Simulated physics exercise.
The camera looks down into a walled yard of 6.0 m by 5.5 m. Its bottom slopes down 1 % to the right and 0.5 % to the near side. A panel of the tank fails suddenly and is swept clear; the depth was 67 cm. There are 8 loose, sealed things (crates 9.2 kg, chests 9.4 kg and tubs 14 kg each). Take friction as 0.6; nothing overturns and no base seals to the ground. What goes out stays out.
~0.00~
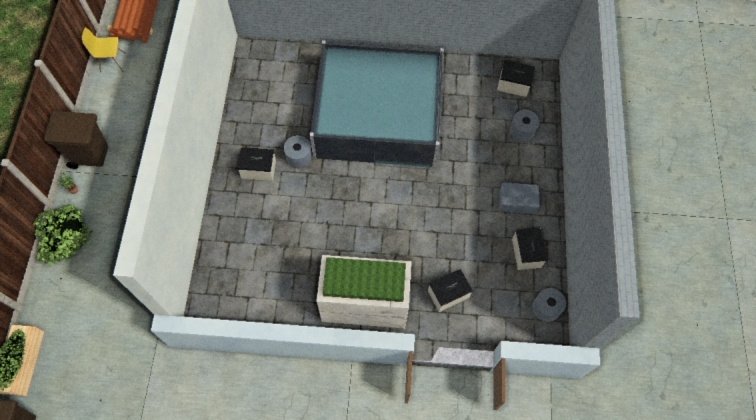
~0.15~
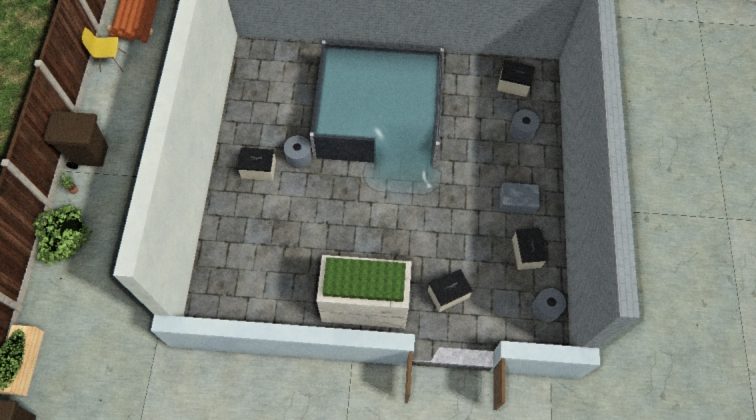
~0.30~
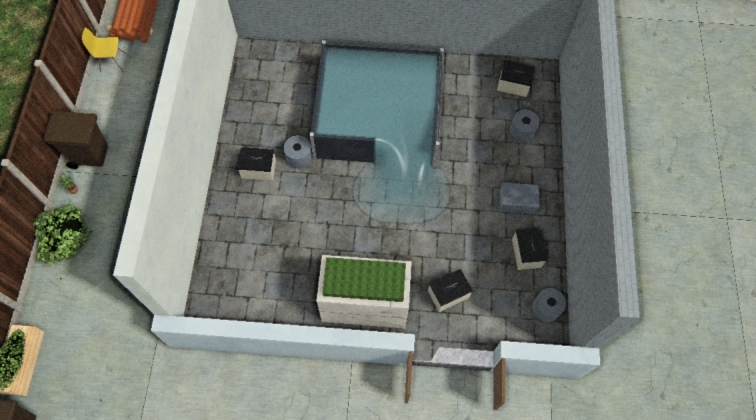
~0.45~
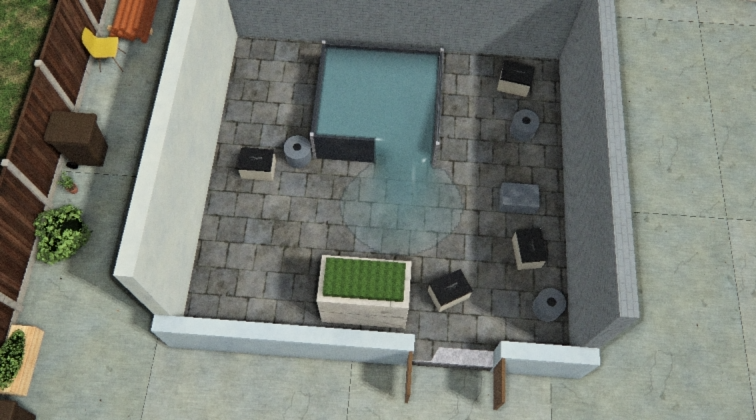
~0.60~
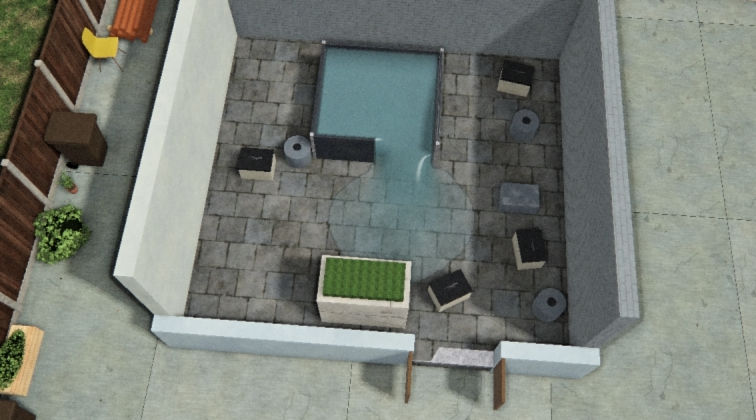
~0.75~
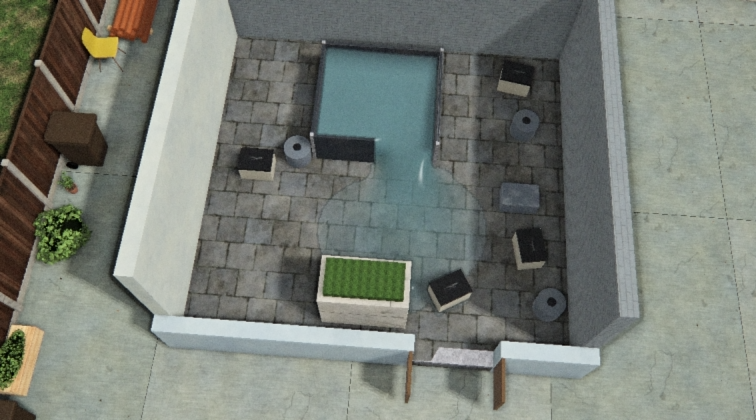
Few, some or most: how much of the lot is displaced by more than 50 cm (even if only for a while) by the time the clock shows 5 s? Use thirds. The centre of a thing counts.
That comes to one to two thirds.
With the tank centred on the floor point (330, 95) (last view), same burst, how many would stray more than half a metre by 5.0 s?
In that case 3 of them.
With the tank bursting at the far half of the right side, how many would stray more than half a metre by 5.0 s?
In that case 6 of them.
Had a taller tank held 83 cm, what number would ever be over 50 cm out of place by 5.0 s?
Then 4.
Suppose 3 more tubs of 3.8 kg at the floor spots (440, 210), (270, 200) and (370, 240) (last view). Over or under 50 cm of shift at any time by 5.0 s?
In that order: Over, less, more.
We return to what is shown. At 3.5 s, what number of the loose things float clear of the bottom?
At that moment 1.
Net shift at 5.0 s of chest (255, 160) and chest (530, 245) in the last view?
In that order: 10 cm, 120 cm.
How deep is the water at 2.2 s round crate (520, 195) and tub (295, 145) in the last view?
About 1 and 0 cm.
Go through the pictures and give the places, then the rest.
The first frame shows a crate at (521, 195) rests on the ground; a chest at (255, 159), on the bottom; 3.5 m2 under water; 0 of 8 have shifted.
The second frame shows a crate at (521, 195) rests on the ground; a chest at (255, 159), on the bottom; 4.1 m2 under water; 0 of 8 have shifted.
The third frame shows a crate at (521, 195) rests on the ground; a chest at (255, 159) rests on the ground; water covers 5.0 m2; 0 of 8 have shifted.
The fourth frame shows a crate at (521, 195) rests on the ground; a chest at (255, 159), on the bottom; 6.1 m2 under water; 0 of 8 have shifted.
The fifth frame shows a crate at (521, 195) rests on the ground; a chest at (255, 159), on the bottom; water covers 7.4 m2; 0 of 8 have shifted.
The sixth frame shows a crate at (521, 195) rests on the ground; a chest at (255, 159), on the bottom; water covers 8.4 m2; 0 of 8 have shifted.
After 1.1 s 0 of 8 are over 50 cm from their spots; 0 afloat.
After 2.2 s 1 of 8 are over 50 cm from their spots; 1 afloat.
After 3.5 s 2 of 8 are over 50 cm from their spots; 1 afloat.
After 5.0 s 4 of 8 are over 50 cm from their spots, and 4 have been at some point; 2 afloat.
